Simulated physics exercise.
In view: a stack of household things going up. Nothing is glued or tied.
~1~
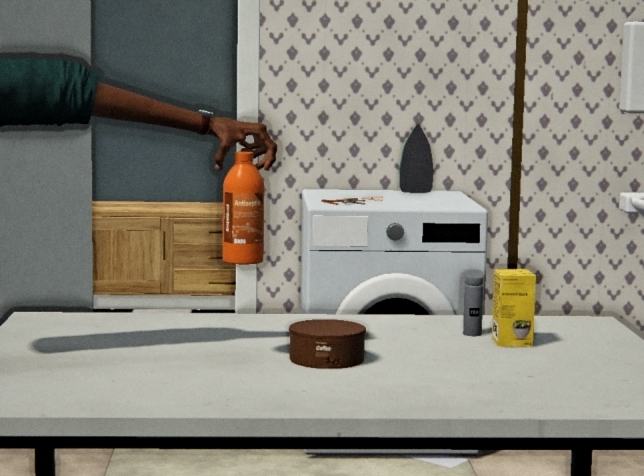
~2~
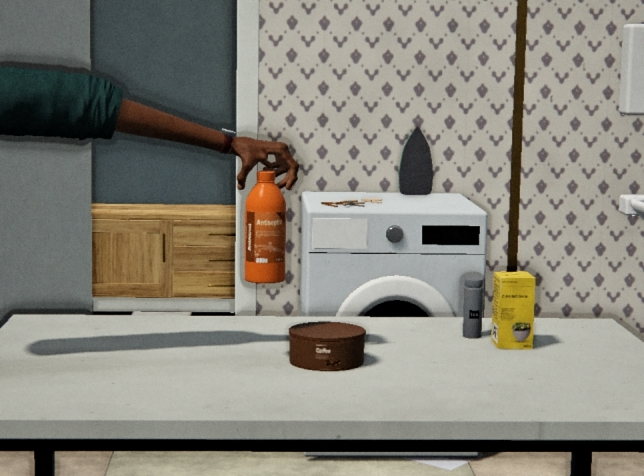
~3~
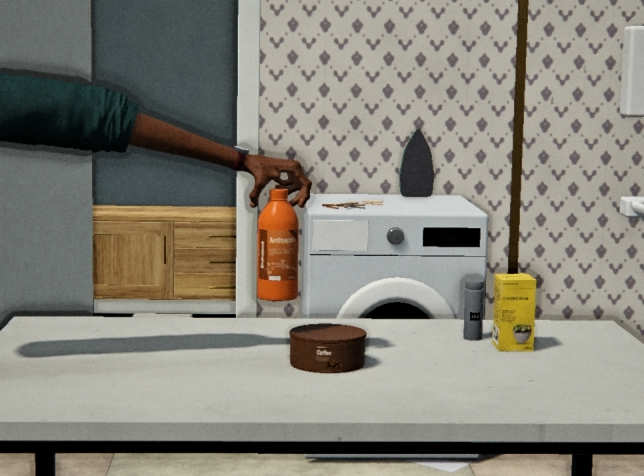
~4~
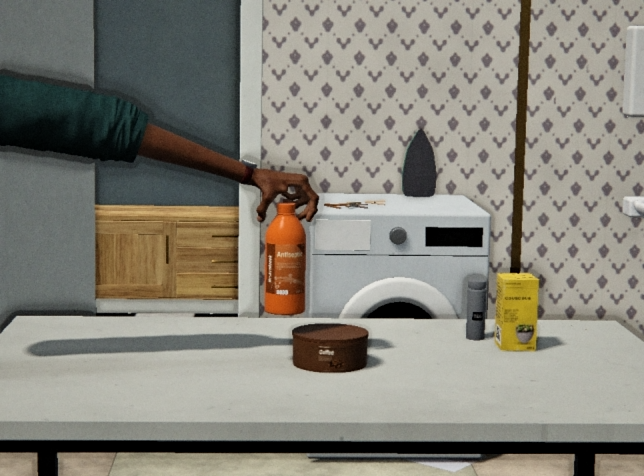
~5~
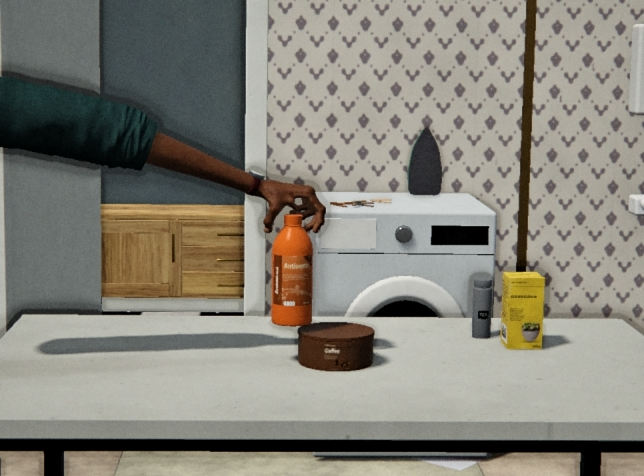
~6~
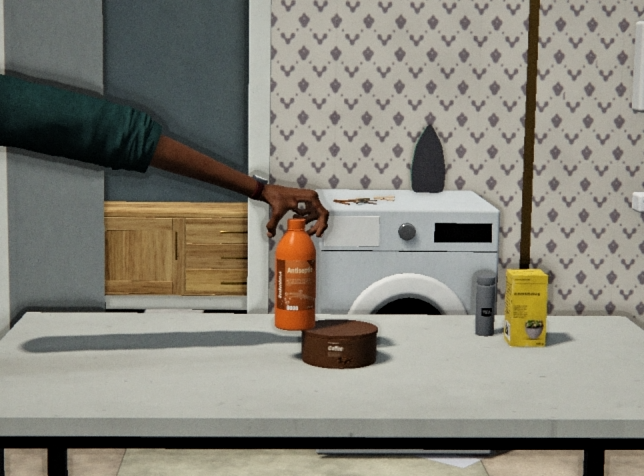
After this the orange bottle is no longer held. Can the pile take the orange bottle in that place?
Here the pile comes apart.
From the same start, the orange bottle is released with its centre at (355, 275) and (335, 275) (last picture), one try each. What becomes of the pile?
First, it holds; second, it stays up.
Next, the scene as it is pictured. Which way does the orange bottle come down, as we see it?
To the left.
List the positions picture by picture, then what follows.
On its way; orange bottle (244, 207); yellow carton (513, 308), in the first picture.
On its way; orange bottle (266, 226); brown tub (327, 346), in the second picture.
On its way; orange bottle (278, 244); grey shaker (474, 310), in the third picture.
On its way; orange bottle (285, 258); yellow carton (516, 312), in the fourth picture.
On its way; orange bottle (293, 269); brown tub (336, 346), in the fifth picture.
In place under the hand; orange bottle (296, 273); grey shaker (485, 305), in the sixth picture.
Then, 0.30 s after the last picture, orange bottle tipped 16° from how it was near (281, 277).
Then, 0.50 s after the last picture, orange bottle now fallen.
Then, 1.60 s after the last picture, nothing new.
At rest, fallen, orange bottle; the other 3 in place. Seen from the same camera at the end, orange bottle near (230, 340). The pile gives way.
